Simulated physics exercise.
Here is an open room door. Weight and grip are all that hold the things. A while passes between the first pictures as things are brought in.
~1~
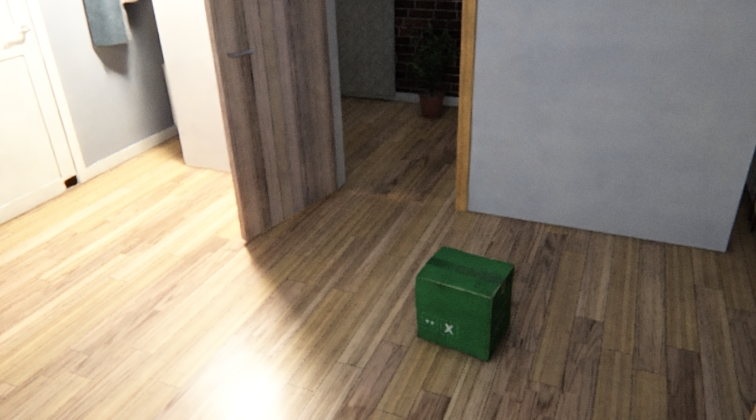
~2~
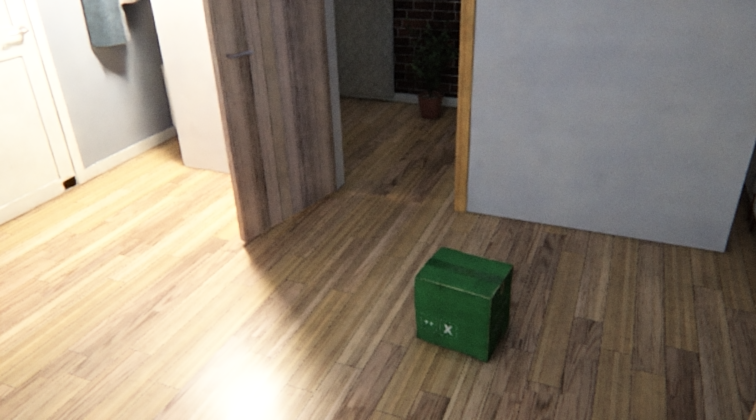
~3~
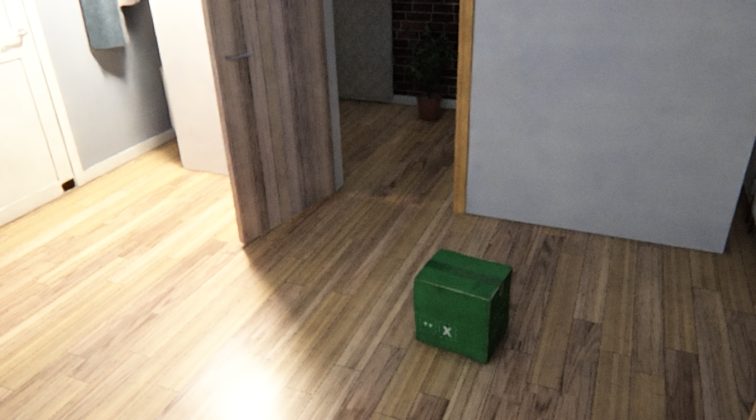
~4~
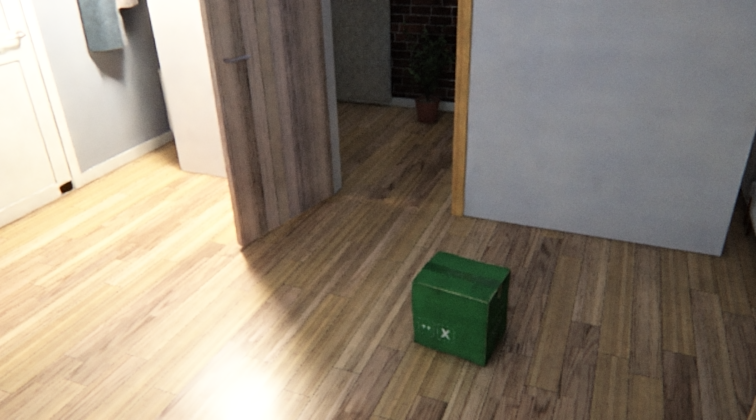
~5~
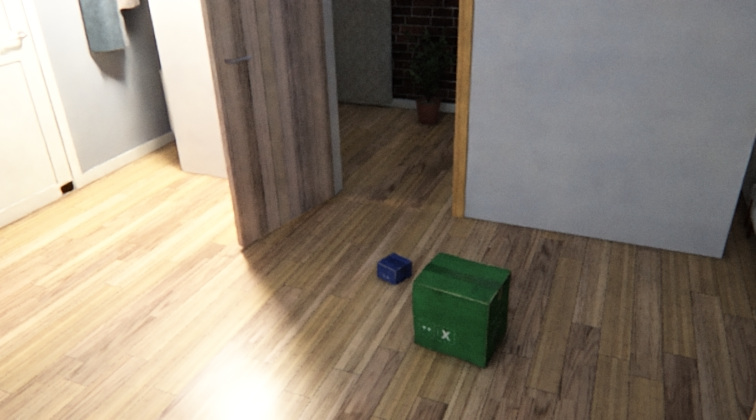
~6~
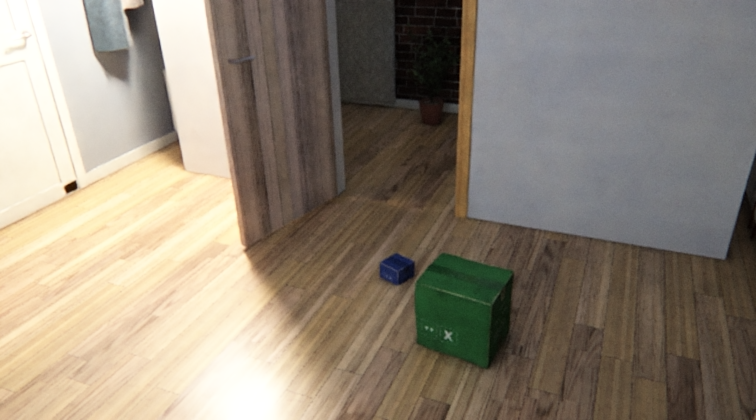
A room with a light wooden floor is seen from above at an angle, with a bright doorway area at left and a brick wall beyond an opening. A wooden door stands wide open near a potted plant, and a green box sits right of centre before a pale wall. The door and green box stay still, a small blue box appears behind it to the left, and the view shifts very slightly.
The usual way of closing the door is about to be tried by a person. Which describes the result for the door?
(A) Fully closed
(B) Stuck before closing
A, fully closed.
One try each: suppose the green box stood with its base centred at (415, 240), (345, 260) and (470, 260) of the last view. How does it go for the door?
On the first try it fails to close, on the second it swings fully closed, and on the third it swings fully closed.
Then, 1.10 s later than the last frame, open by 72°.
Then, 2.00 s later than the last frame, open by 33°.
When it is over, open by 0°; both as before. End places, in pixels of the last picture, blue box near (397, 269).
